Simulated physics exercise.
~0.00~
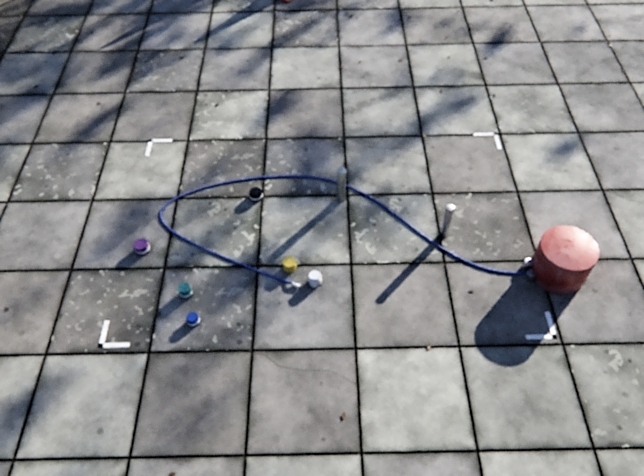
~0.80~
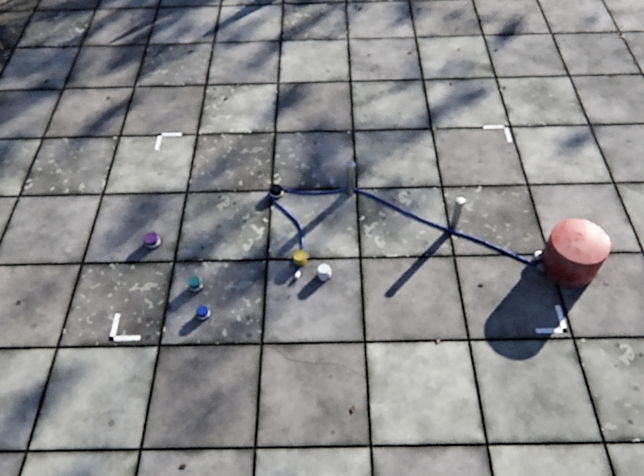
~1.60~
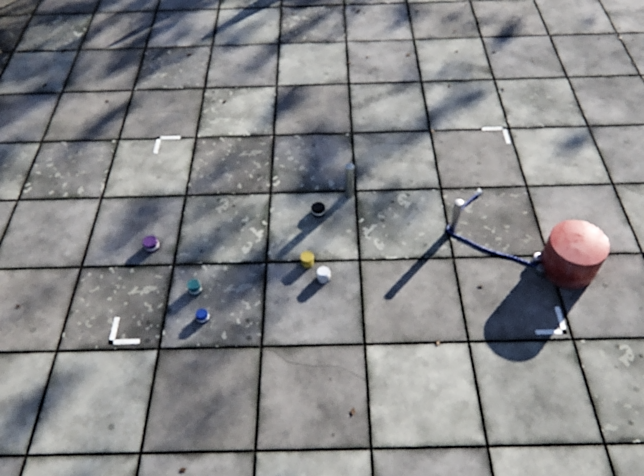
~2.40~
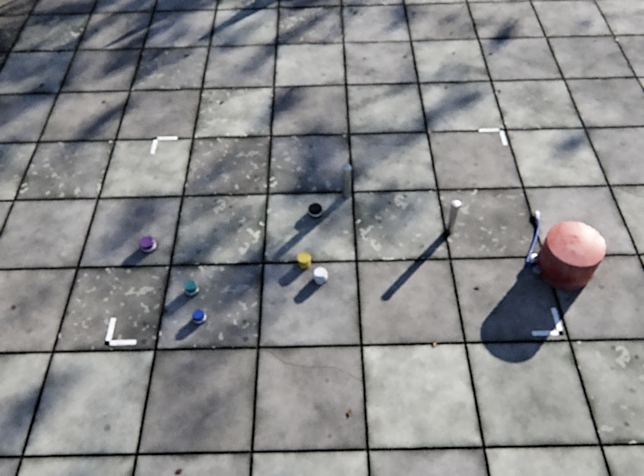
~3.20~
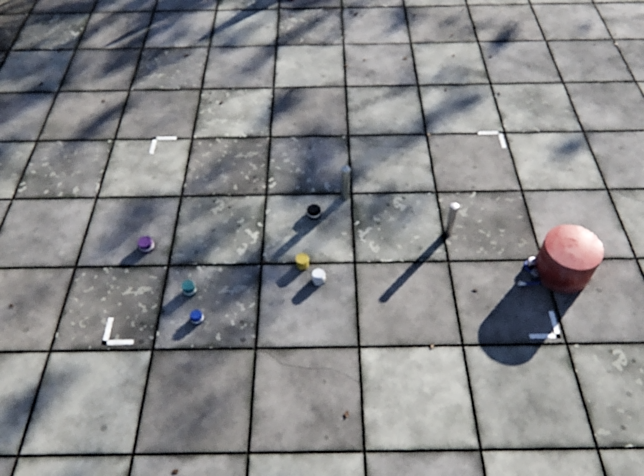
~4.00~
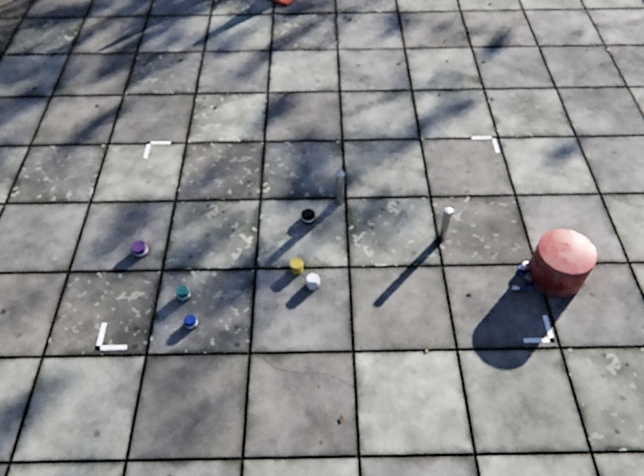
A dark blue lead lies in a loop across sunlit paving slabs, seen from above at a slant, running from a reddish drum on the right around upright posts. Near its looped end sit black, yellow and white containers in the middle, with purple, teal and blue ones to the left. The lead draws in toward the drum, its loop tightening around the black jar and yellow tub. It drags the black jar rightward and nudges the yellow tub slightly right, then slips free past the posts. Finally it gathers beside the drum, leaving the other containers in place.
